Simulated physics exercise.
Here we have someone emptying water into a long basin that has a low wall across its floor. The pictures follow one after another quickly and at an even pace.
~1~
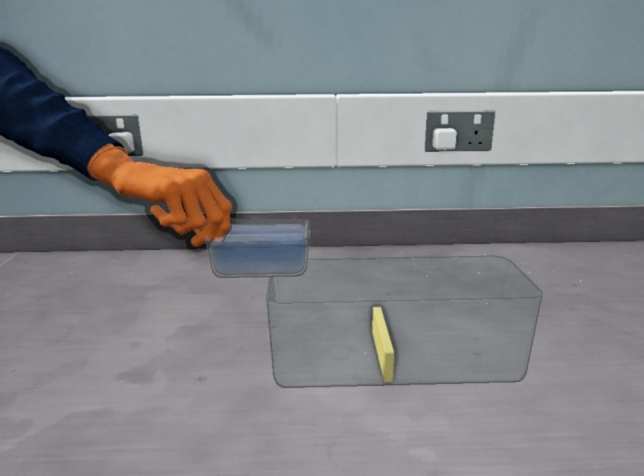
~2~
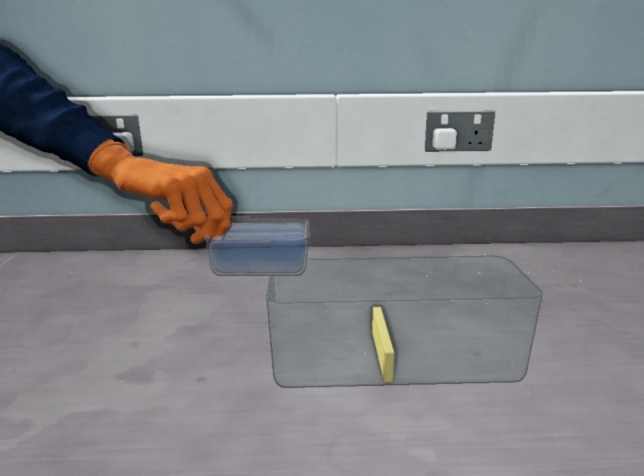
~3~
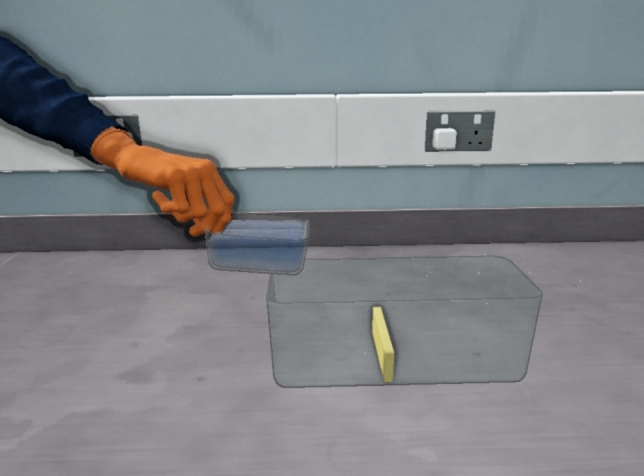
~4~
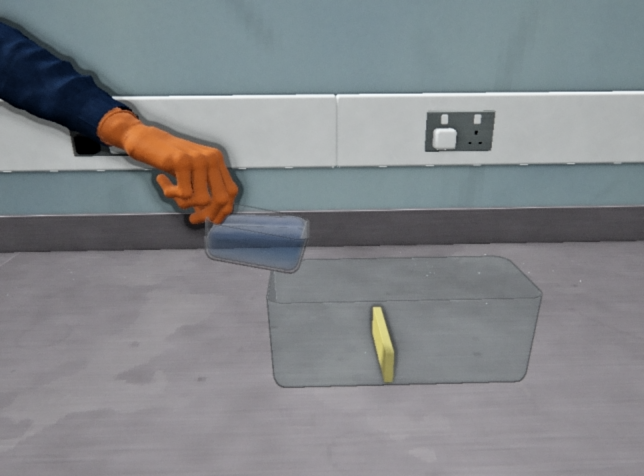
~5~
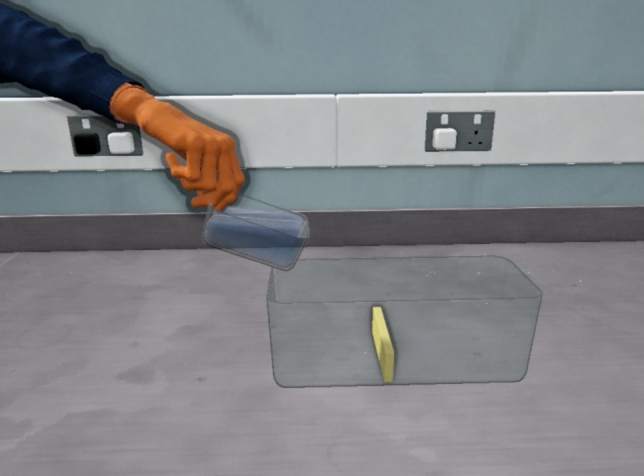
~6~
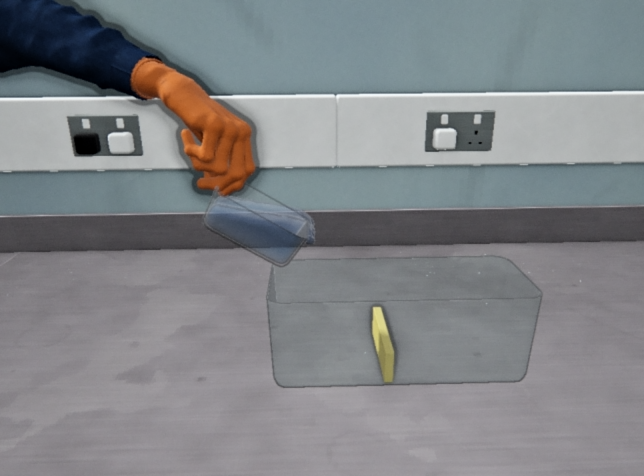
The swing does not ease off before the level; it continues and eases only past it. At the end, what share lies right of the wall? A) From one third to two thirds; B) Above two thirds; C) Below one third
Answer: A.
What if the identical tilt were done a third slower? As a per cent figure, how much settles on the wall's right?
About 40 per cent.
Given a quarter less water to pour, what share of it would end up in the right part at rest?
Near 35 parts in a hundred.
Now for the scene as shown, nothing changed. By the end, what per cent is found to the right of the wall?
It works out to around 55 percent.
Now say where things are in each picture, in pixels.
The first picture shows tilt 0°; pouring edge (308, 230); surface from (215, 234) to (307, 234); the long basin's rim runs from (270, 281) to (524, 276); the wall's top is at (383, 329).
The second picture shows tilt 1°; pouring edge (308, 230); surface from (215, 234) to (307, 232).
The third picture shows tilt 6°; pouring edge (308, 230); surface from (214, 230) to (306, 229).
The fourth picture shows tilt 12°; pouring edge (308, 230); surface from (213, 224) to (307, 226).
The fifth picture shows tilt 21°; pouring edge (307, 230); surface from (212, 214) to (309, 224); 3 per cent is over the edge.
The sixth picture shows tilt 32°; pouring edge (307, 230); surface from (211, 203) to (301, 218); 7 per cent is over the edge.
A moment on, the tilt is 90° and 19 per cent is still to pour, 28 is left of the wall and 0 right of it.
Next, the tilt is 95° and 2 per cent is still to pour, 38 is left of the wall and 57 right of it.
Then the tilt is 95° and 0 per cent is still to pour, 42 is left of the wall and 55 right of it.
Later the tilt is 95° and 0 per cent is still to pour, 44 is left of the wall and 55 right of it.
In the end 44 per cent lies left of the wall, 55 right of it and 1 outside.
